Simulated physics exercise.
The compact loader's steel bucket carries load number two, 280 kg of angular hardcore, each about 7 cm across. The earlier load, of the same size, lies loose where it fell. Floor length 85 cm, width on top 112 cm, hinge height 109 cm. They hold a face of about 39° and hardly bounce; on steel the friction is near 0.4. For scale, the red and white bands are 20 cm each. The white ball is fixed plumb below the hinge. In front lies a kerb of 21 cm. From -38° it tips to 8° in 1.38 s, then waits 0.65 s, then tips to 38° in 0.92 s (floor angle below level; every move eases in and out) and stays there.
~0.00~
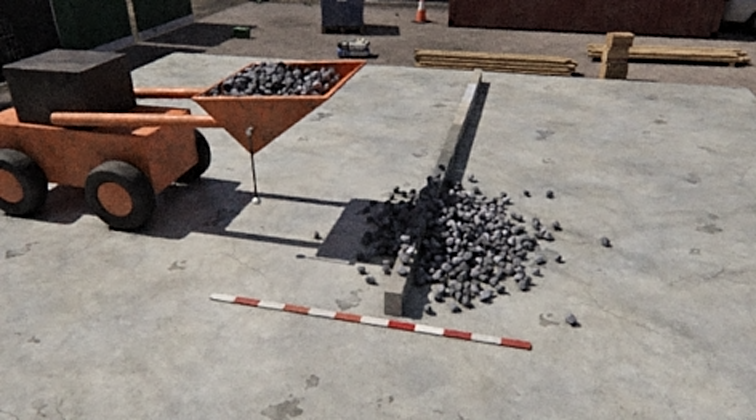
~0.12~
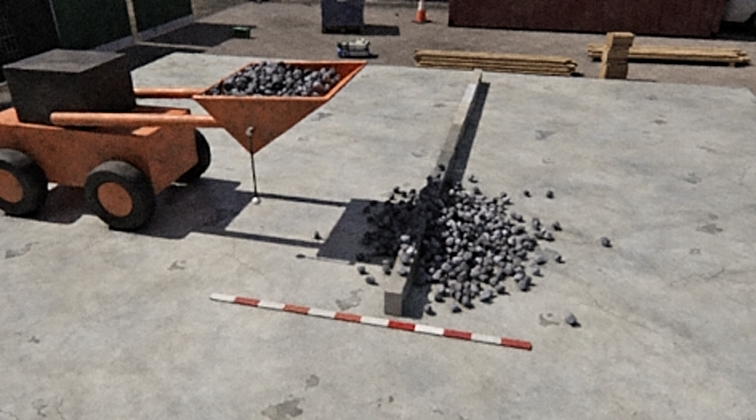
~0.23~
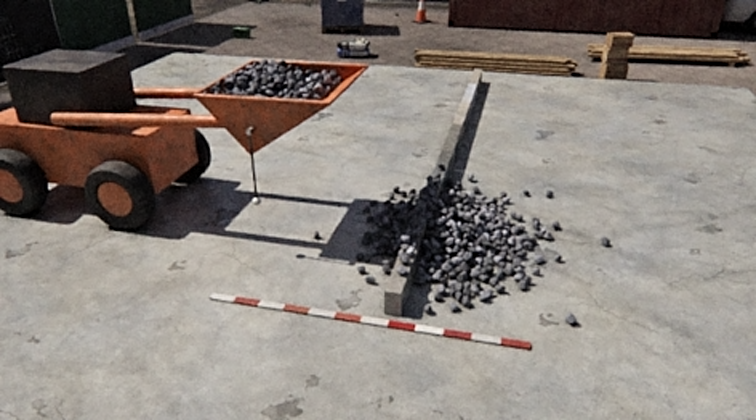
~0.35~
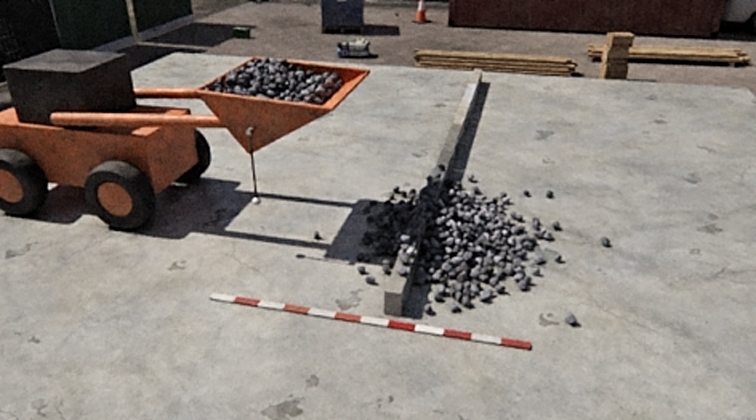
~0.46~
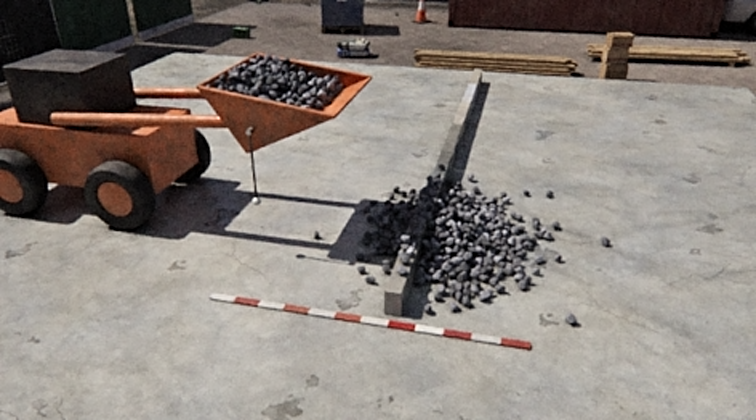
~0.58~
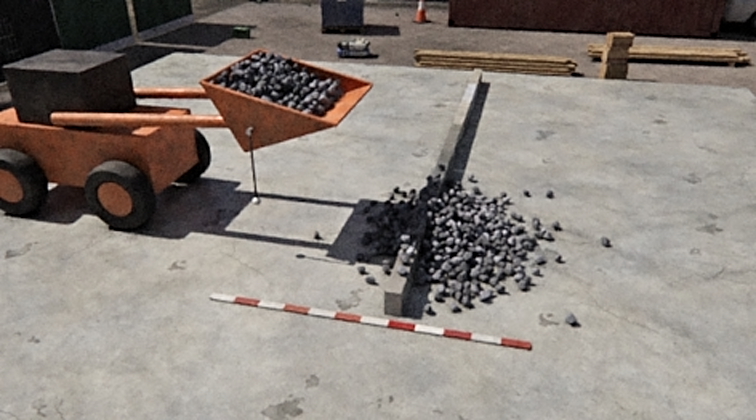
To begin with, an orange loader at the left holds a bucket heaped with dark stones, near a loose pile lying across a low kerb. The bucket then tilts gradually, its front lip lowering a little toward the right while the stones shift slightly inside and the loader stays in place.
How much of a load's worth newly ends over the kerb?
Roughly 0 per cent of a load more.
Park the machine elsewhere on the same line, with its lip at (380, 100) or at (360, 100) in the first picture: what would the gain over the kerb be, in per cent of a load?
About 10 and 0 per cent.
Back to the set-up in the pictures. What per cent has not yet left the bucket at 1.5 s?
Roughly 100 per cent is still inside.
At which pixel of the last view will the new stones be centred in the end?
Around (368, 219).
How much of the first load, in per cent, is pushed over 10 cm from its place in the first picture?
Roughly 0 per cent of them.
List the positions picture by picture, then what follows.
The first picture shows lip at (328, 98), floor tilted -38°, highest stones at (281, 73). The earlier load is highest near (425, 202), 30 cm above ground level, 27 % on this side of the kerb, 73 % over the kerb.
In the second picture, the bucket is at -37°, its lip at (329, 100); the top of the load is at (267, 71); the stones move at 0.1 m/s on average.
The third picture shows lip at (330, 104), floor tilted -35°, highest stones at (266, 69); the stones move at 0.1 m/s on average.
The fourth picture shows lip at (333, 109), floor tilted -31°, highest stones at (255, 67); the stones move at 0.2 m/s on average.
The fifth picture shows lip at (335, 117), floor tilted -26°, highest stones at (256, 64); the stones move at 0.2 m/s on average.
In the sixth picture, the bucket is at -20°, its lip at (337, 125); the top of the load is at (259, 61); the stones move at 0.2 m/s on average.
After 1.0 s the floor is at 1°; in per cent of one load, 100 in the bucket, 27 on this side of the kerb, 73 over the kerb; the foremost stones are at (559, 242).
After 1.5 s the floor is at 8°; in per cent of one load, 100 in the bucket, 27 on this side of the kerb, 73 over the kerb; the foremost stones are at (559, 242).
After 3.4 s the floor is at 38°; in per cent of one load, 12 in the bucket, 115 on this side of the kerb, 73 over the kerb; the foremost stones are at (559, 242).
After 6.0 s the floor is at 38°; in per cent of one load, 0 in the bucket, 127 on this side of the kerb, 73 over the kerb; the foremost stones are at (559, 242). Net gain over the kerb, 0.
